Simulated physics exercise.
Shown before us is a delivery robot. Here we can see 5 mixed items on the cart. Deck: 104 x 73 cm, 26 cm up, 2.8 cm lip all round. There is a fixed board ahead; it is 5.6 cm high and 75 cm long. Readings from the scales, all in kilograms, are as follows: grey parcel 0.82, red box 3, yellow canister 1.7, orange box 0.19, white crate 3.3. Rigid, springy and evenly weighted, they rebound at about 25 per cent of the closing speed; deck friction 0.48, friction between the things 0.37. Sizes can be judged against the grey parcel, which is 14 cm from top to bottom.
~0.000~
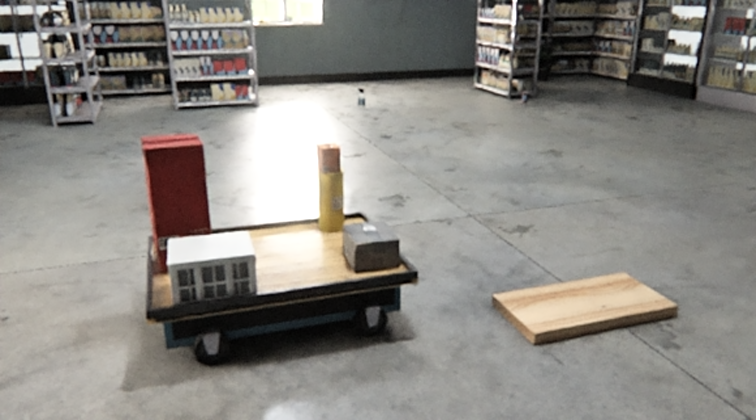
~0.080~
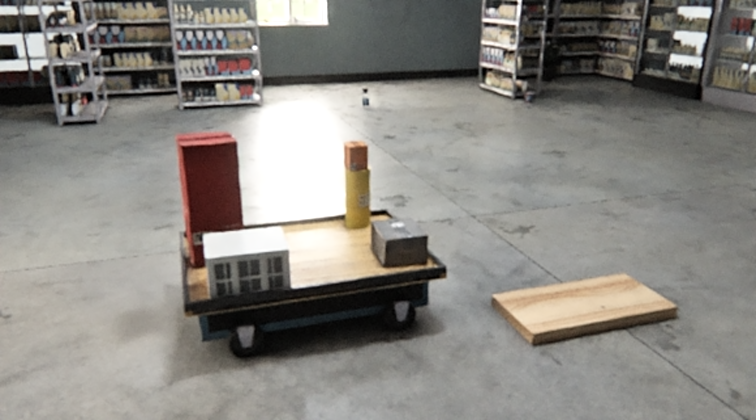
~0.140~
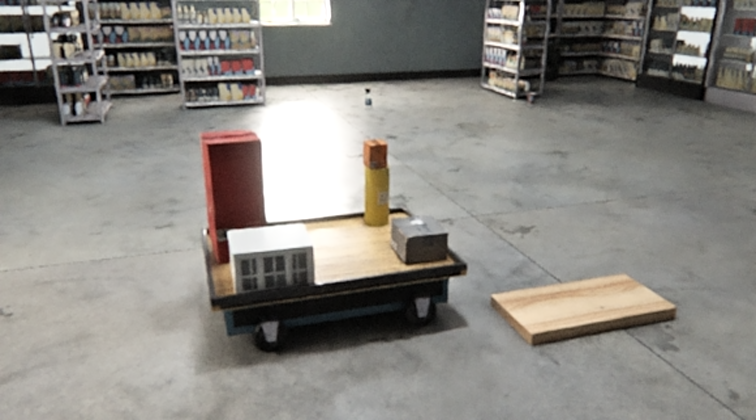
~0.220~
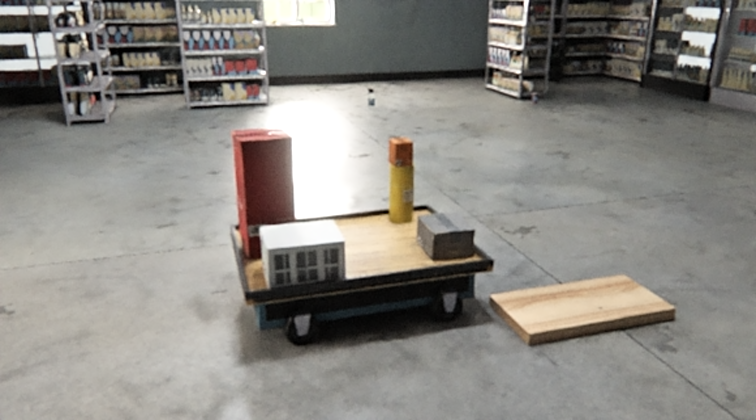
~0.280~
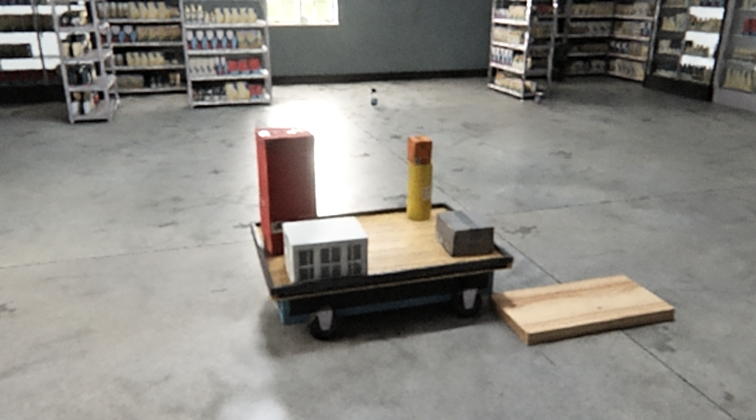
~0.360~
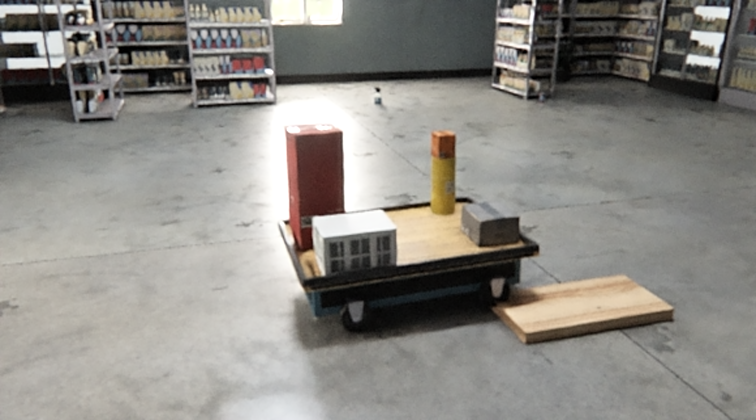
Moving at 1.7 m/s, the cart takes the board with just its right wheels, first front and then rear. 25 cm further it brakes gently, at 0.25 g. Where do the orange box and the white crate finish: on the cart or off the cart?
The orange box falls off and the white crate stays put.
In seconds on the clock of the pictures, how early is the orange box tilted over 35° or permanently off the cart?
That comes at close to 0.7 seconds.
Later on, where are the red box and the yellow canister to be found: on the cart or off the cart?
Once it settles, the red box has gone out of bounds; as for the yellow canister, it has gone out of bounds.
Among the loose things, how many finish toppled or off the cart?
That makes 3.
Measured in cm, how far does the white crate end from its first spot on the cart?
Around 8 centimetres.
By 0.96 s, cart 163 cm along; yellow canister and orange box now off the cart; white crate tilted 25° near (562, 185); red box tilted 24°.
By 1.36 s, cart 231 cm along; red box now off the cart; white crate 7 cm from its spot near (665, 209); grey parcel 2 cm from its spot.
When it is over (2.5 s), off the cart, red box, yellow canister and orange box; the other 2 within 10 cm of the start. End places, in pixels of the last picture, orange box near (556, 203), white crate near (752, 199).
